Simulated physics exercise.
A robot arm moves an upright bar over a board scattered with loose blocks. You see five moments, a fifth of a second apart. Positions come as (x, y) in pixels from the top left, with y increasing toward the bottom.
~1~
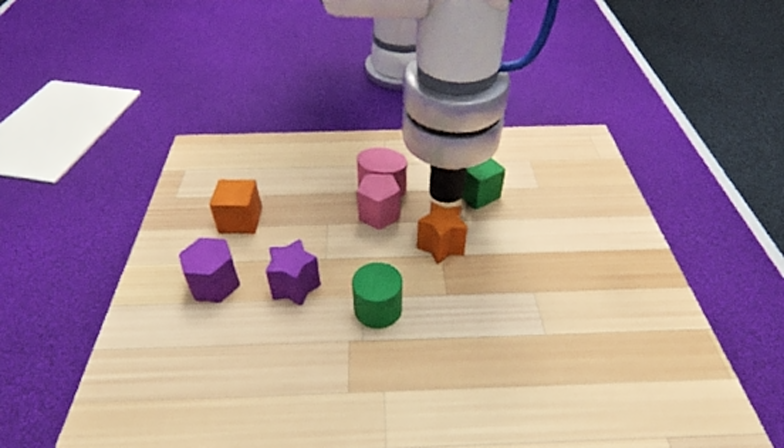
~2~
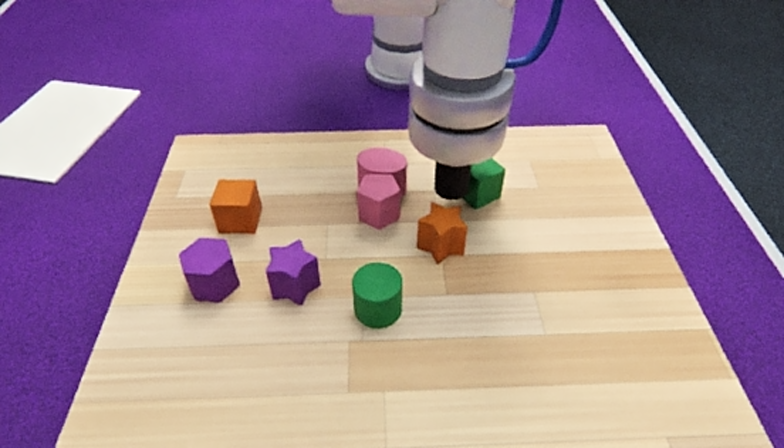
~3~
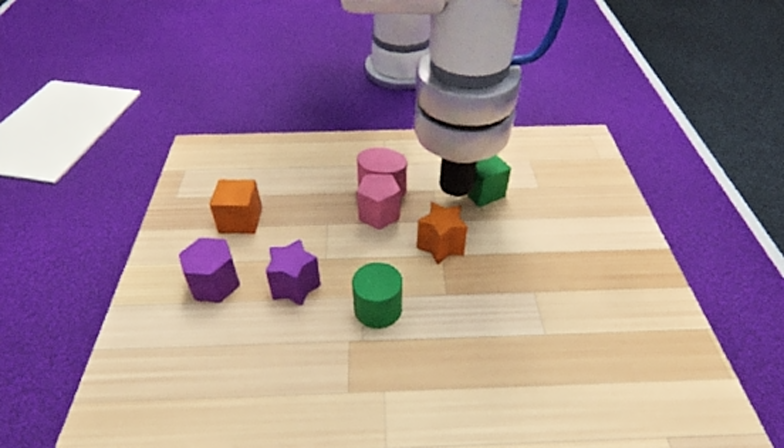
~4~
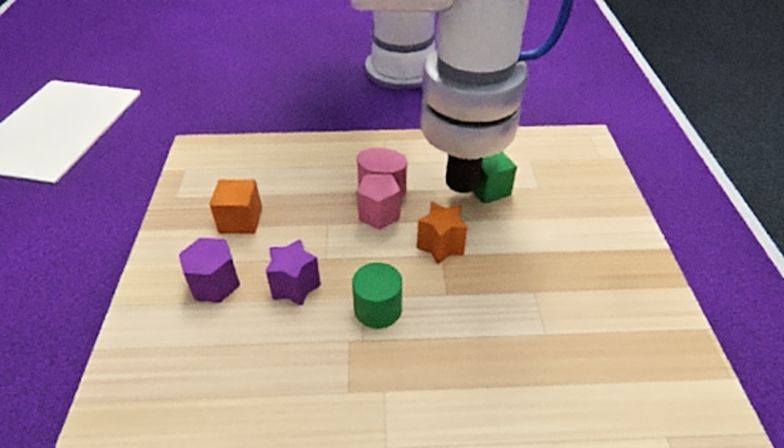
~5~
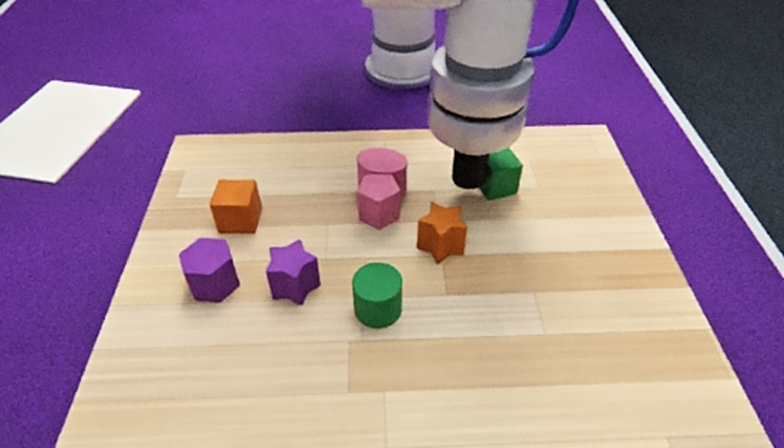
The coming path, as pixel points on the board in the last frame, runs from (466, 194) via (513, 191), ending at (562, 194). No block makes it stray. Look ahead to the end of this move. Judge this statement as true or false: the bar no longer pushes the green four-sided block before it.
That statement is accurate.
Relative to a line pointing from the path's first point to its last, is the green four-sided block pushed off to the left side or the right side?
Goes left.
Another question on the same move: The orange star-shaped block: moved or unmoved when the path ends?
The answer is that it remains undisturbed.
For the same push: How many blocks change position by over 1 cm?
The answer is one block, counting only moves over 1 cm.
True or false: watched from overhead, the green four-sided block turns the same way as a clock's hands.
My answer: False.
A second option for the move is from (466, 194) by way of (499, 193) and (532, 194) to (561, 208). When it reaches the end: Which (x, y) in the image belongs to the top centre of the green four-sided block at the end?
The middle of its upper face will lie at (557, 148).
What follows on the original path. One third of the way, bar (501, 176); green four-sided block (531, 152), turned 15° anticlockwise.
Two thirds of the way, bar (534, 176); green four-sided block (558, 147), turned 40° anticlockwise.
At the end, bar (566, 179); orange star-shaped block unmoved; green four-sided block (570, 144), turned 60° anticlockwise.
